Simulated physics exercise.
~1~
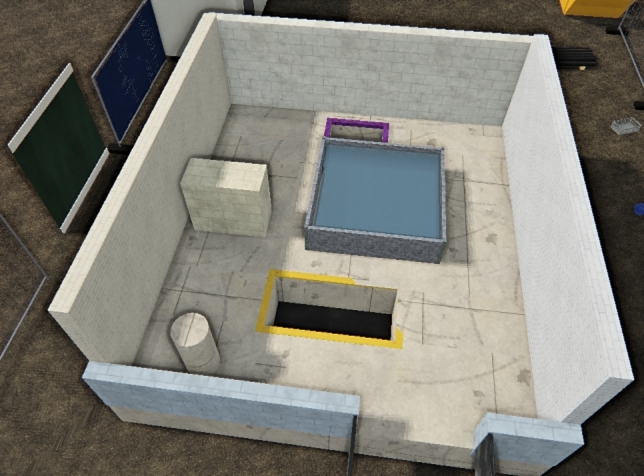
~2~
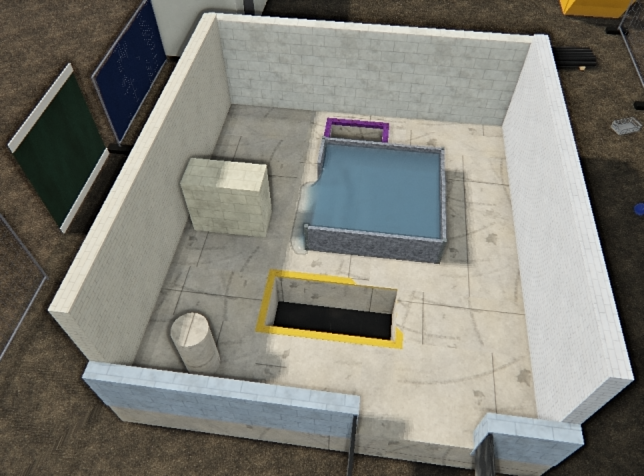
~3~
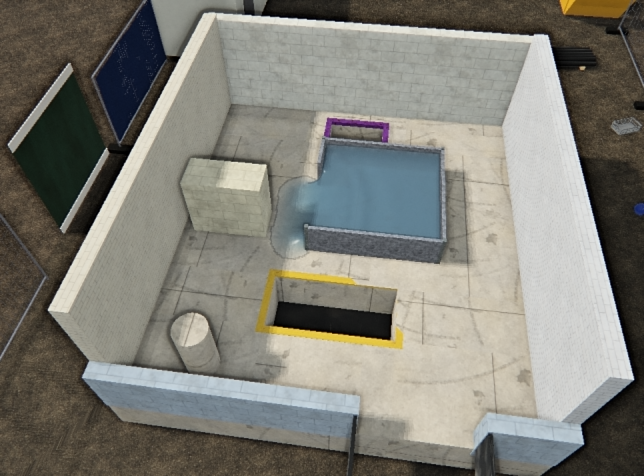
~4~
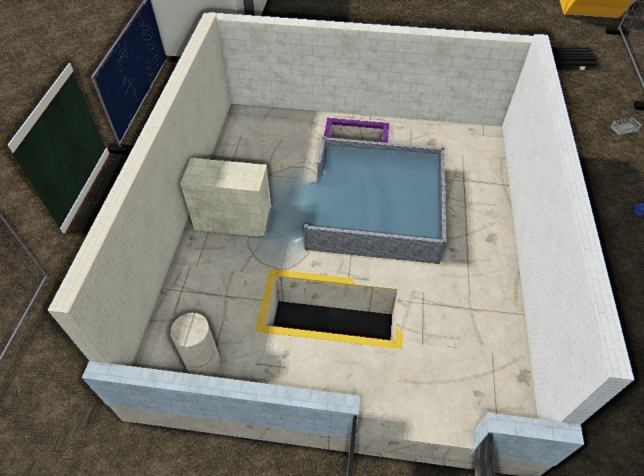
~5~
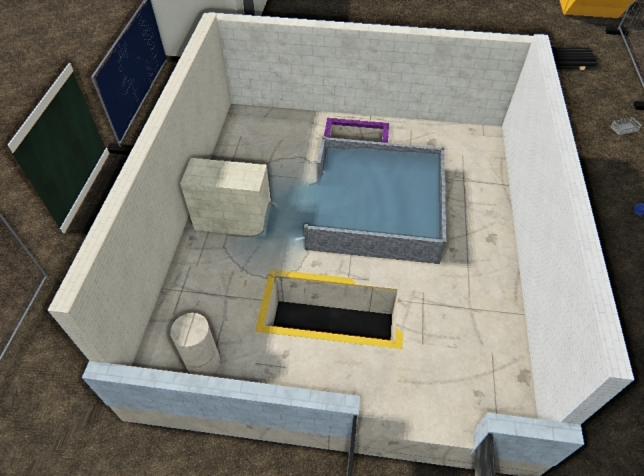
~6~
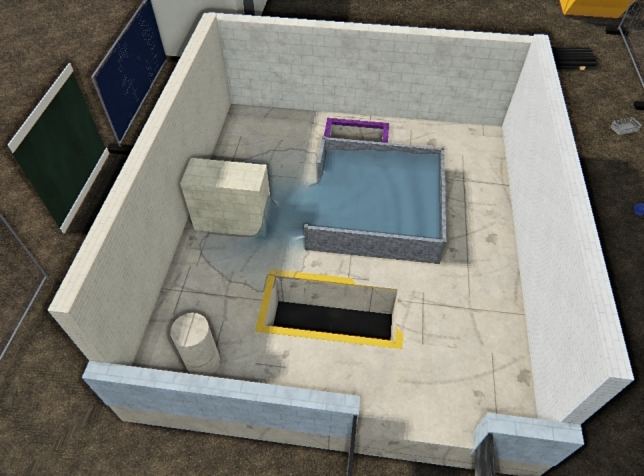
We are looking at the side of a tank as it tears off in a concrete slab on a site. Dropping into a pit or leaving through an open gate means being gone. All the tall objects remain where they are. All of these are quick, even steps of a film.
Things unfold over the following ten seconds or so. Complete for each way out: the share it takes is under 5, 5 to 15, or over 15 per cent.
Completed: For the gate it is under 5 per cent; for the purple pit it is 5 to 15 per cent; for the yellow pit it is over 15 per cent.
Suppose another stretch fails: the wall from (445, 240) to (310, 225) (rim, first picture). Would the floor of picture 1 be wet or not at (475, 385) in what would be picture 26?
Check at the given point: Inundated.
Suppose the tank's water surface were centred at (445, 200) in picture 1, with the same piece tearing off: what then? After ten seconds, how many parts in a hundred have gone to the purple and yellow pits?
The purple pit ends up with 4 per cent and the yellow pit with 20 per cent.
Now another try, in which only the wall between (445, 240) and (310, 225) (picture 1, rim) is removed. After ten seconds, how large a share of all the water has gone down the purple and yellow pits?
Purple 0 %, yellow 70 %.
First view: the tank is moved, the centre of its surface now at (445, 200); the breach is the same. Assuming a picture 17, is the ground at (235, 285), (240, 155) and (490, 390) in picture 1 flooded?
In that order: Covered, wet, no water.
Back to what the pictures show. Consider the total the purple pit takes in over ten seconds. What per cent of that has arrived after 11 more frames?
It would be roughly 0 percent of the ten-second total.
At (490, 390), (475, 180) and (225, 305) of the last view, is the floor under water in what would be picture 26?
Points in order - 1: Unwetted; 2: Unwetted; 3: Inundated.
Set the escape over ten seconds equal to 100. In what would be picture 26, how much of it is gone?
It comes to around 15 per cent.
A moment on, water covers 25 % of the floor; the gate 0 %, the purple pit 0 %, the yellow pit 0 %.
Next, water covers 35 % of the floor; the gate 0 %, the purple pit 0 %, the yellow pit 2 %.
Then, water covers 50 % of the floor; the gate 0 %, the purple pit 1 %, the yellow pit 4 %.
Later, water covers 75 % of the floor; the gate 0 %, the purple pit 5 %, the yellow pit 9 %.
In the end, water covers 90 % of the floor; the gate 2 %, the purple pit 8 %, the yellow pit 17 %.
